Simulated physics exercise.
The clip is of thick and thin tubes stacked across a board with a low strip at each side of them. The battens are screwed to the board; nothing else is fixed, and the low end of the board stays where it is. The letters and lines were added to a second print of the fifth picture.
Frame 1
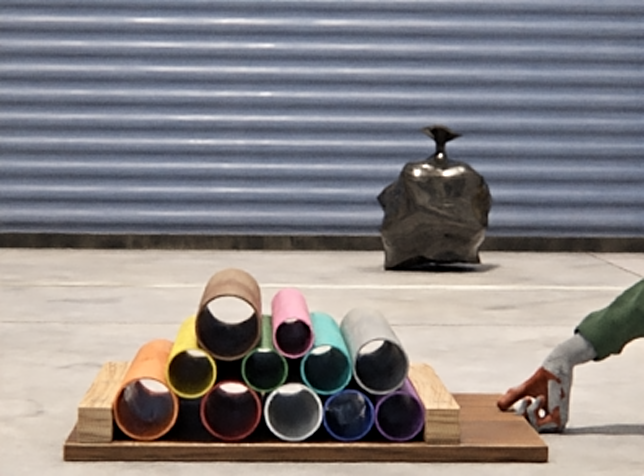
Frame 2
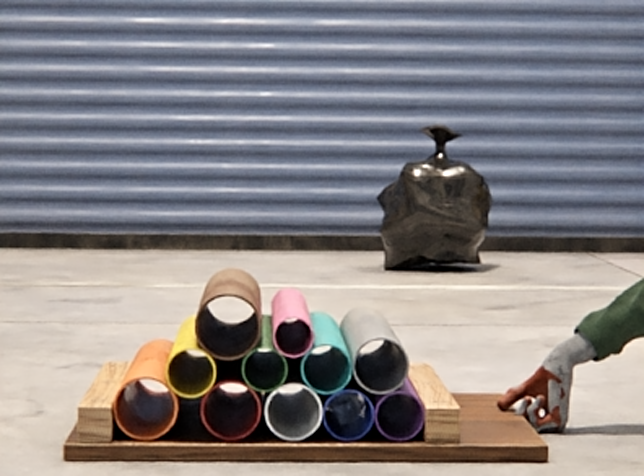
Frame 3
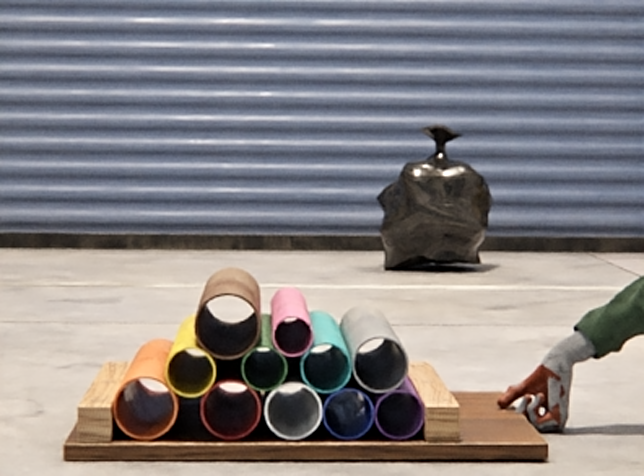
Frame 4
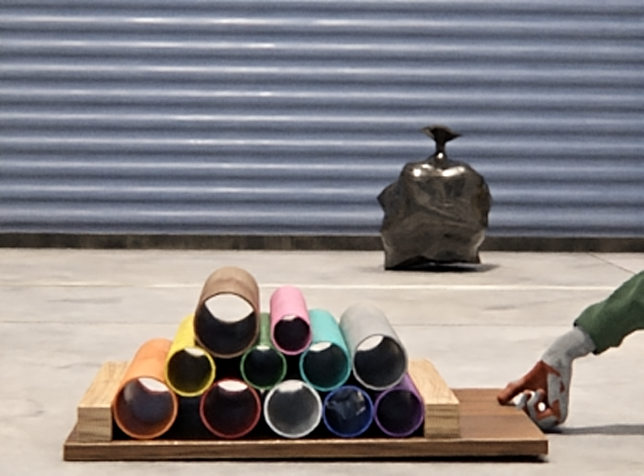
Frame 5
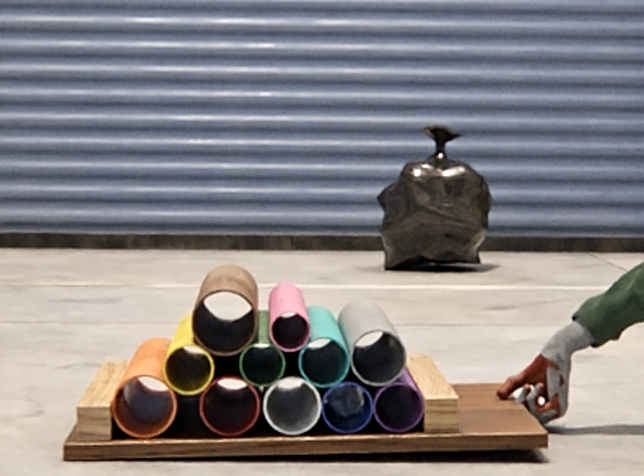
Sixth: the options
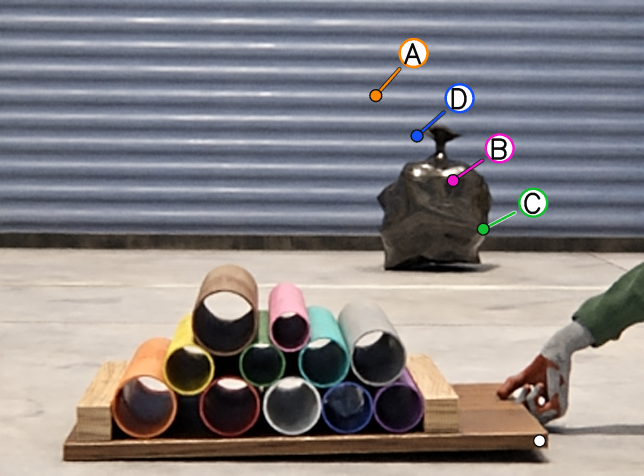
On a concrete floor before a blue corrugated shutter, colourful tubes sit stacked between wooden strips on a board, a black bag standing behind. A gloved hand at the board's right end stays close by, then the board tilts very slightly, its right end rising as the tubes shift barely leftward.
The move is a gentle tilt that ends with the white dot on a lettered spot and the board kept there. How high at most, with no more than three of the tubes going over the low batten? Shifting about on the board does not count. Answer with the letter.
The answer is mark C.
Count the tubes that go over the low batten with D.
At D the number is six.
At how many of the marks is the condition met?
One of them.
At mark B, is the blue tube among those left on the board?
Yes.
On the marked copy, A at (376, 96); B at (453, 181); C at (483, 229); D at (417, 136); the white dot at (540, 441).
Following C. Soon after the start, board at 20°.
Later, board at 28°.
In the end, board at 28°, two over the low batten (yellow, brown).
As for the rest, A six over the low batten; B six over the low batten; D six over the low batten.
